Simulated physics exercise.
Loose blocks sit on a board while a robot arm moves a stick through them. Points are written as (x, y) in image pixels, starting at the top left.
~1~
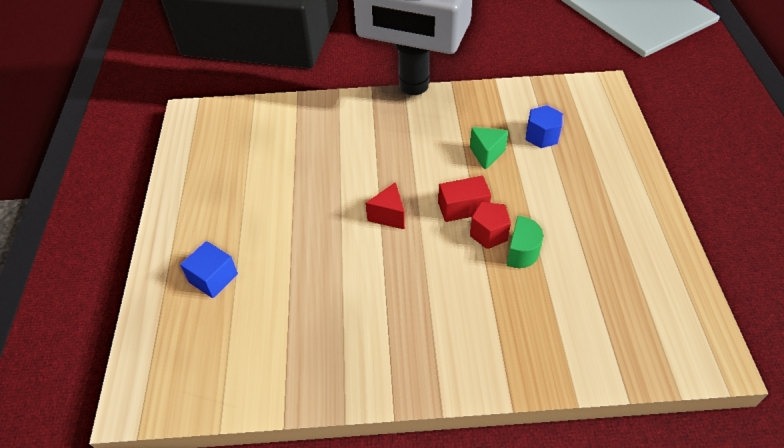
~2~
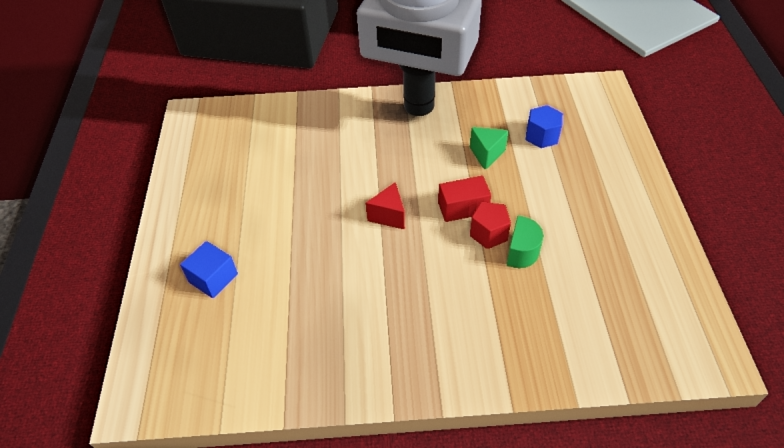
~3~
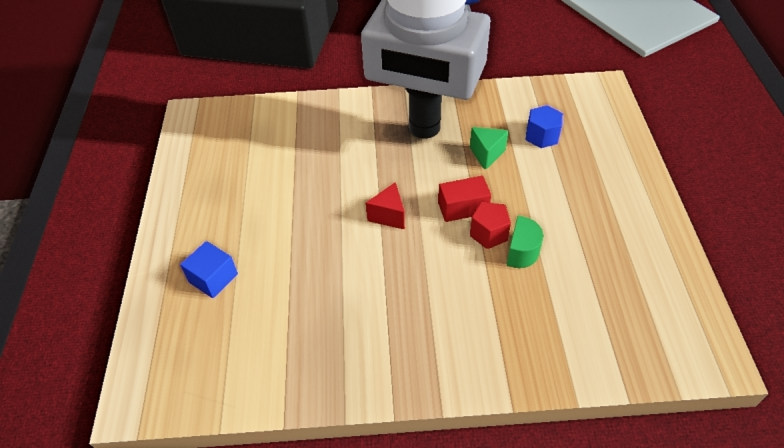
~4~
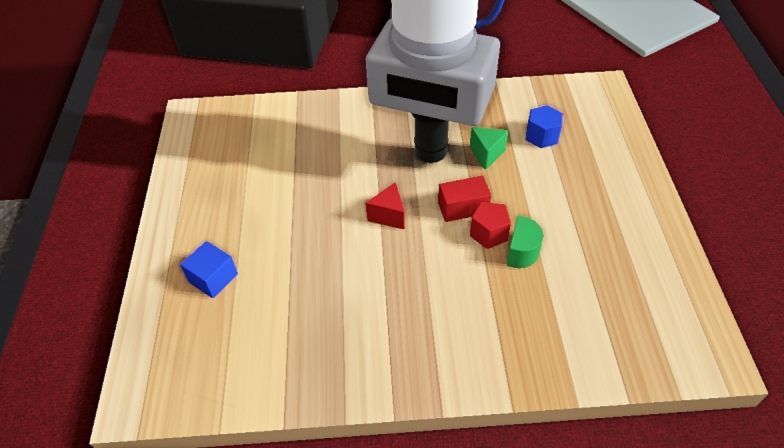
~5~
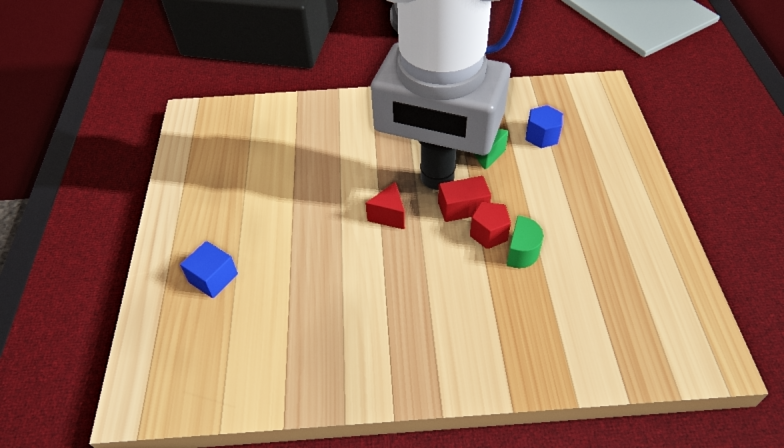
A robot arm holding a dark stick moved steadily from the board's far edge toward the red blocks, passing left of a green triangular block, while all the scattered blocks stayed still.
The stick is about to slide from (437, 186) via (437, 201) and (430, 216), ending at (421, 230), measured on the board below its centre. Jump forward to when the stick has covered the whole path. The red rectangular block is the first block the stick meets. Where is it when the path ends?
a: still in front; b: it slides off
It's b.
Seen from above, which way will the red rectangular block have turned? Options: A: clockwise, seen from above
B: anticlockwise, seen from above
B - anticlockwise, seen from above.
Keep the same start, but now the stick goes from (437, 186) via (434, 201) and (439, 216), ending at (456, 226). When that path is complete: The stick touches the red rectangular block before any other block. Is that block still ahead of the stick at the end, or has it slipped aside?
I think it holds its spot in front.
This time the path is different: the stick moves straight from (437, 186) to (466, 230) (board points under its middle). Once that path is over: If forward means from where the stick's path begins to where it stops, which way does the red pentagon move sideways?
It moves left.
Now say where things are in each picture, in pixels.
The first picture shows tip of the stick (414, 87), middles of tops, red triangular piece (388, 198), red rectangular block (465, 189).
The second picture shows stick (419, 107), nothing pushed.
The third picture shows stick (425, 129), nothing pushed.
The fourth picture shows stick (431, 152), nothing pushed.
The fifth picture shows stick (437, 178), red triangular piece (388, 198), red rectangular block (465, 189).
On the path given first. Halfway along, stick (435, 201); red rectangular block (467, 197), turned 45° anticlockwise.
At the end, stick (421, 223); red triangular piece unmoved; red rectangular block (467, 198), turned 45° anticlockwise.
